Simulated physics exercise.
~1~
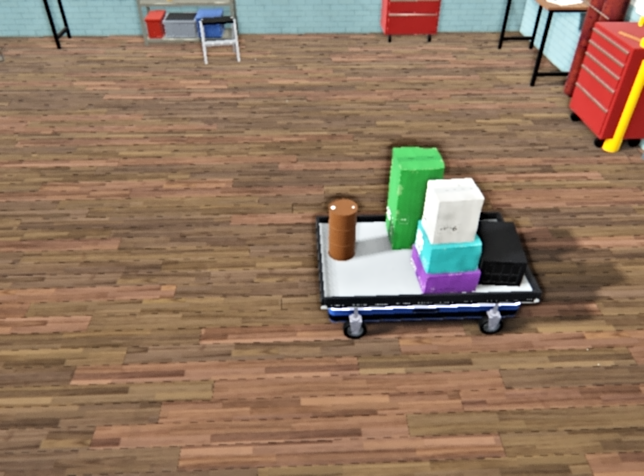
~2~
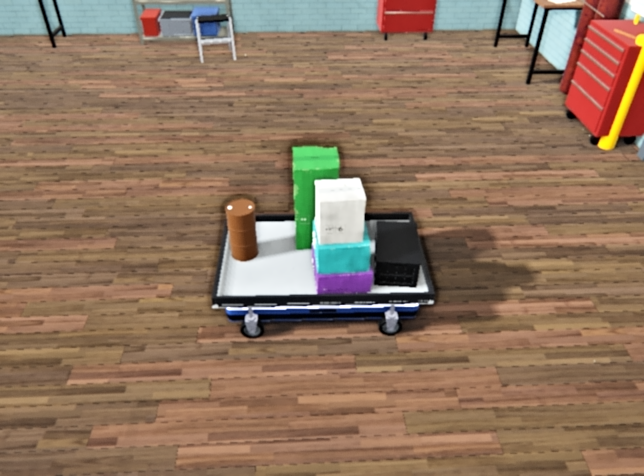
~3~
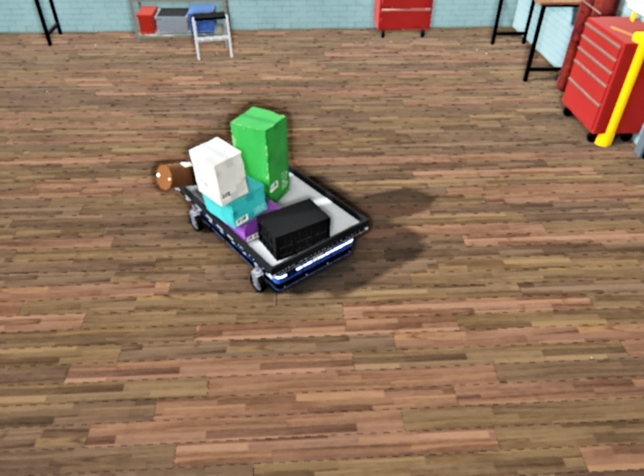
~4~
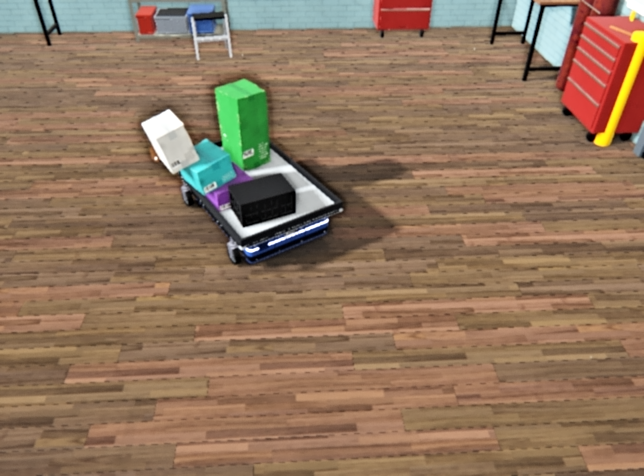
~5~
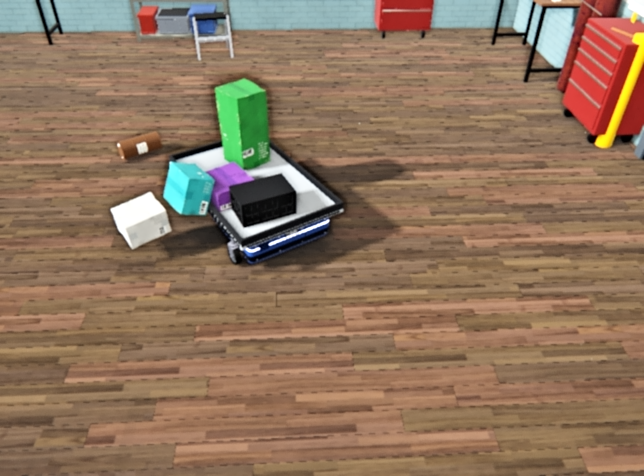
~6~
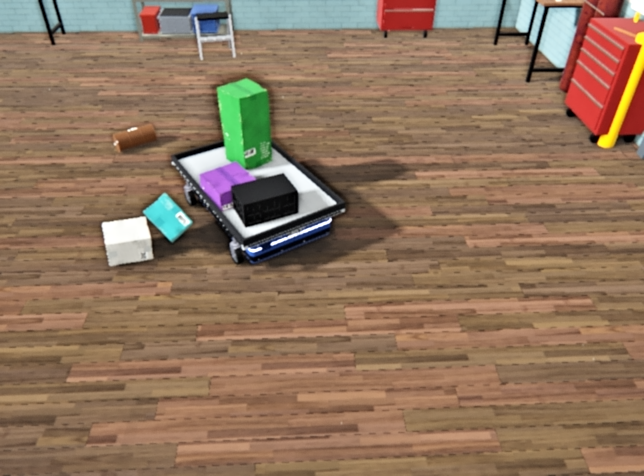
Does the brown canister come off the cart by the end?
Yes, the brown canister tips over as the cart turns and ends up lying on its side on the floor, beyond the cart to the left.
